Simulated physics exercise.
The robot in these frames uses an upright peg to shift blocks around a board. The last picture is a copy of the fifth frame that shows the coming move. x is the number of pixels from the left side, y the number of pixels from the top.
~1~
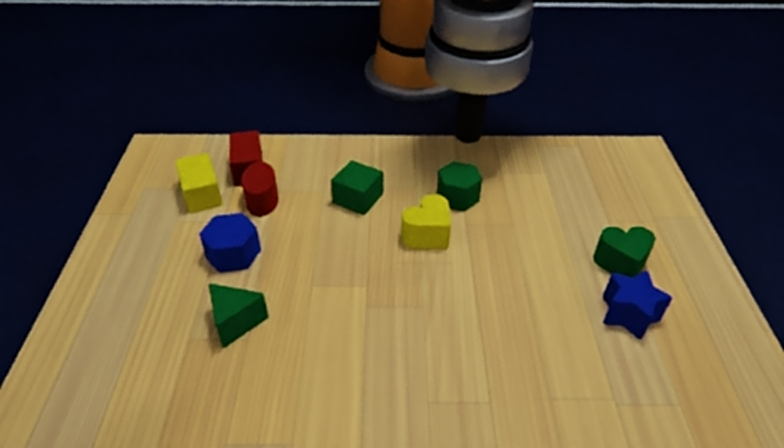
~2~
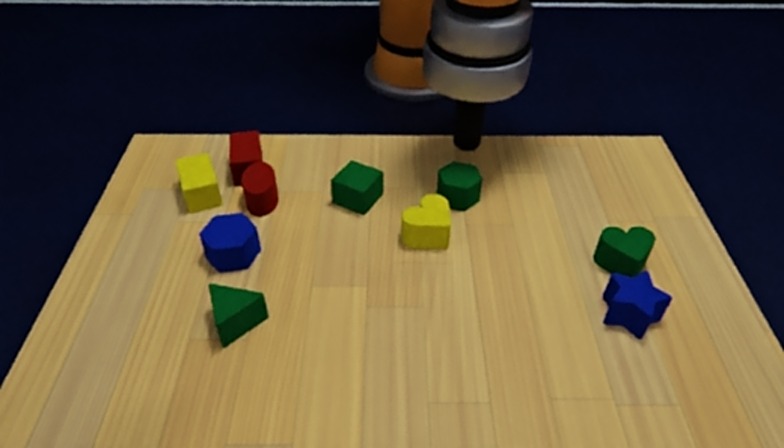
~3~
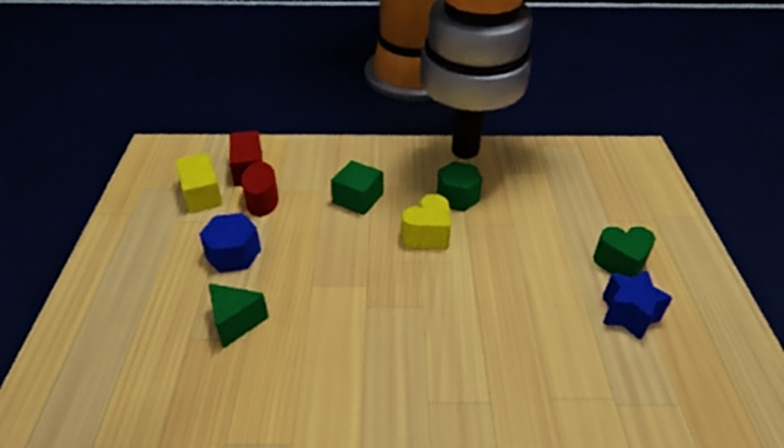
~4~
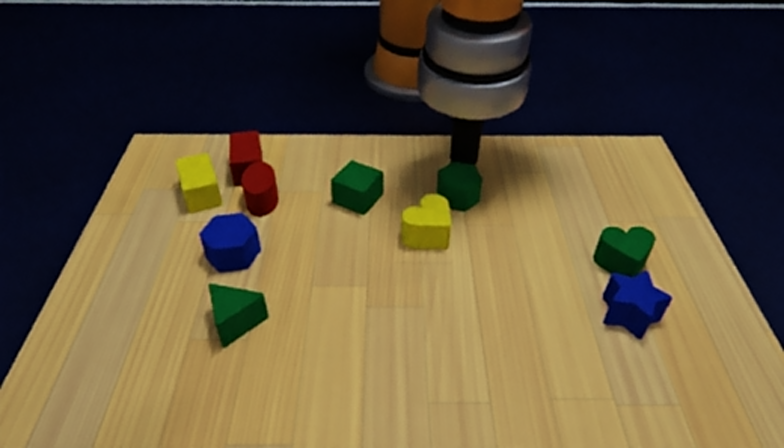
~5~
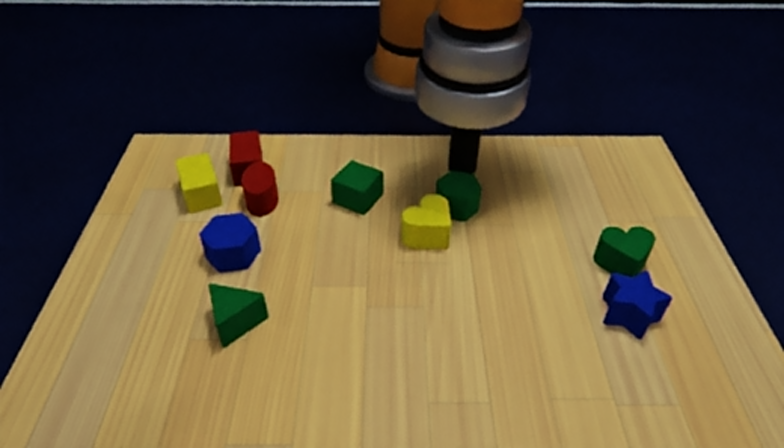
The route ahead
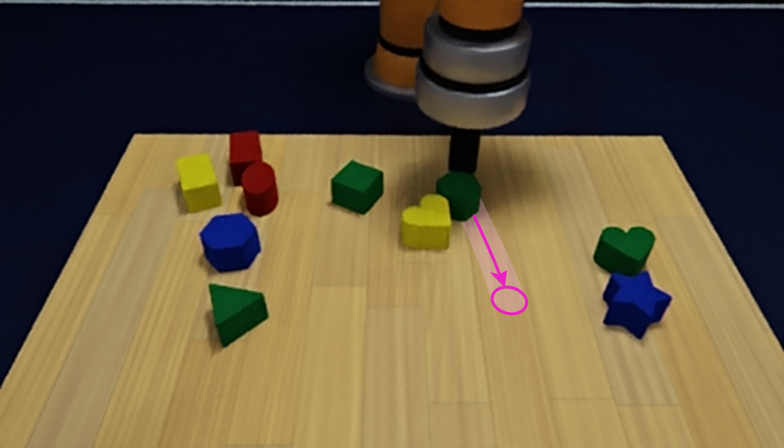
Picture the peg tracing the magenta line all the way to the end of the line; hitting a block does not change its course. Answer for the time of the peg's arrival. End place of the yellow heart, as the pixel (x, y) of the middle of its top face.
It should be at about (421, 225).
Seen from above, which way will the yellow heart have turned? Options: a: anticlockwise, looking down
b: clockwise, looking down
My pick is b.
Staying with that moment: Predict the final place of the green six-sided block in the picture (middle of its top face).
The middle of its top is at (462, 249).
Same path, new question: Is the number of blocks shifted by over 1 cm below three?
I believe so.
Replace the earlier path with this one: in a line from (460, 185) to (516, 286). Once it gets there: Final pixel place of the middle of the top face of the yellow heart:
Located at (417, 229).
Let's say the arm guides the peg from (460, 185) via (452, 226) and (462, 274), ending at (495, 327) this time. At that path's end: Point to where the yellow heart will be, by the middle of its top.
When the path ends, it will be at (424, 244).
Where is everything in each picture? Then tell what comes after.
Tip of the peg (468, 137), middles of tops, yellow heart (429, 211), green six-sided block (460, 174), in the first picture.
Peg (466, 144), nothing pushed, in the second picture.
Peg (465, 152), nothing pushed, in the third picture.
Peg (463, 160), nothing pushed, in the fourth picture.
Peg (462, 169), yellow heart (429, 211), green six-sided block (459, 184), in the fifth picture.
The line goes straight from (460, 185) to (509, 300).
What follows on the original path. One third of the way, peg (478, 202); yellow heart (421, 225), turned 35° clockwise; green six-sided block (470, 219), turned 15° clockwise.
Two thirds of the way, peg (496, 240); yellow heart (421, 225), turned 35° clockwise; green six-sided block (464, 246), turned 50° clockwise.
At the end, peg (513, 284); yellow heart (421, 225), turned 35° clockwise; green six-sided block (462, 249), turned 65° clockwise.
